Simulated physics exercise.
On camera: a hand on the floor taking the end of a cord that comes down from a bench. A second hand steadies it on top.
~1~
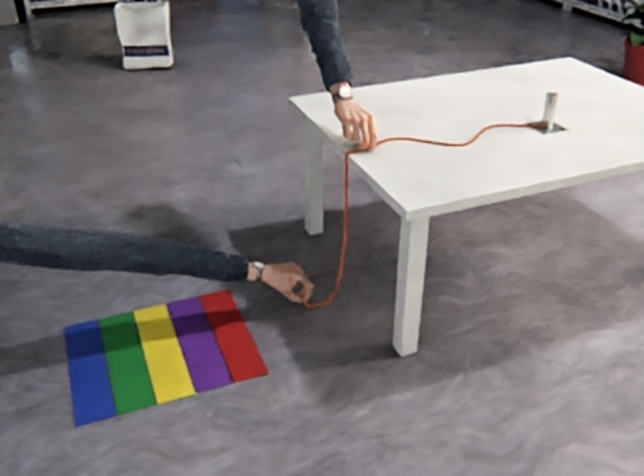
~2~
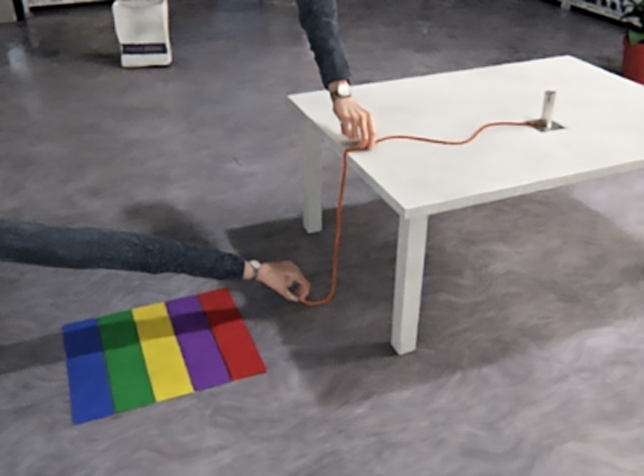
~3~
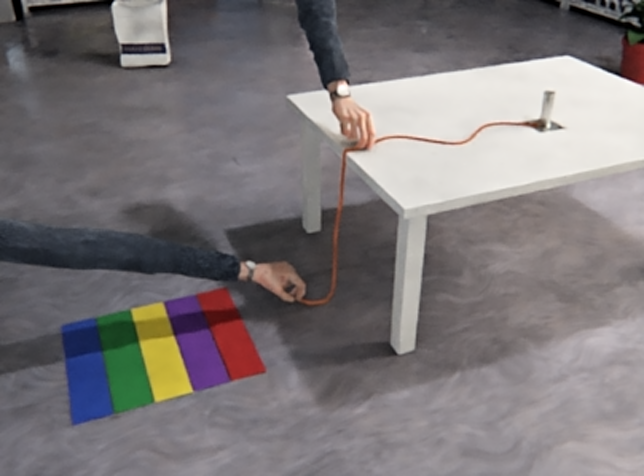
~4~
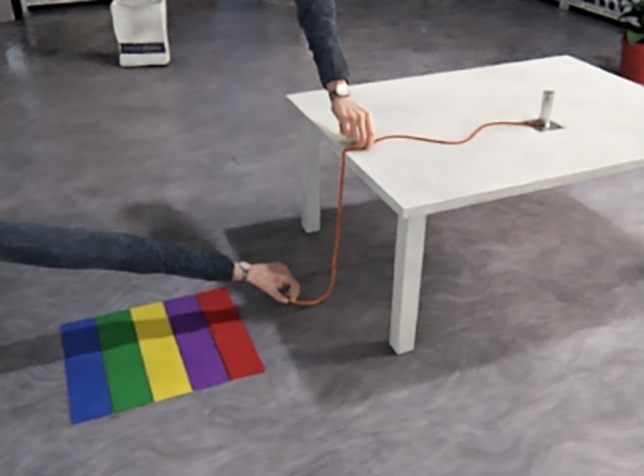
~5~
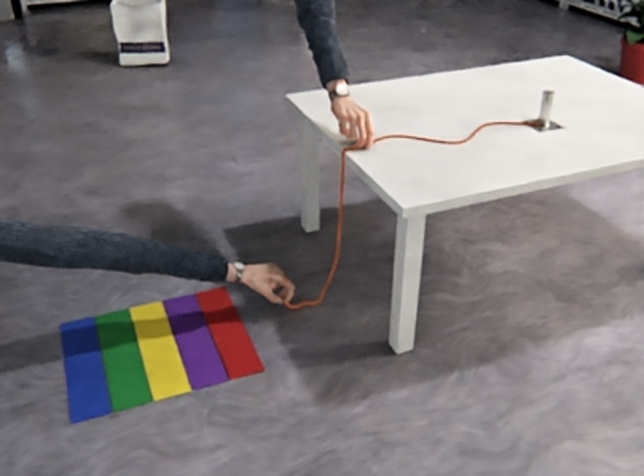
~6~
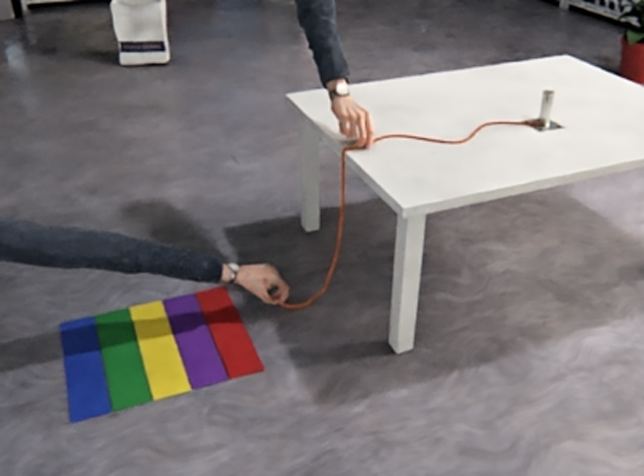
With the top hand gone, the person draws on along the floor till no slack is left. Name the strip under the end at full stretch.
The end stops over the yellow strip.
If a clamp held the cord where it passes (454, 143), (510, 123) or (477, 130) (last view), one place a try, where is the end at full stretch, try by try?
Try by try, around (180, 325), (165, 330) and (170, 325).
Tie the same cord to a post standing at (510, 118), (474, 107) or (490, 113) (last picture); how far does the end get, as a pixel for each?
Near (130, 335), (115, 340) and (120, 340).
Soon after, end near (213, 316); over red.
After that, end near (179, 325); over purple.
At the stop, end near (157, 330); over yellow. It gets as far as the yellow strip.
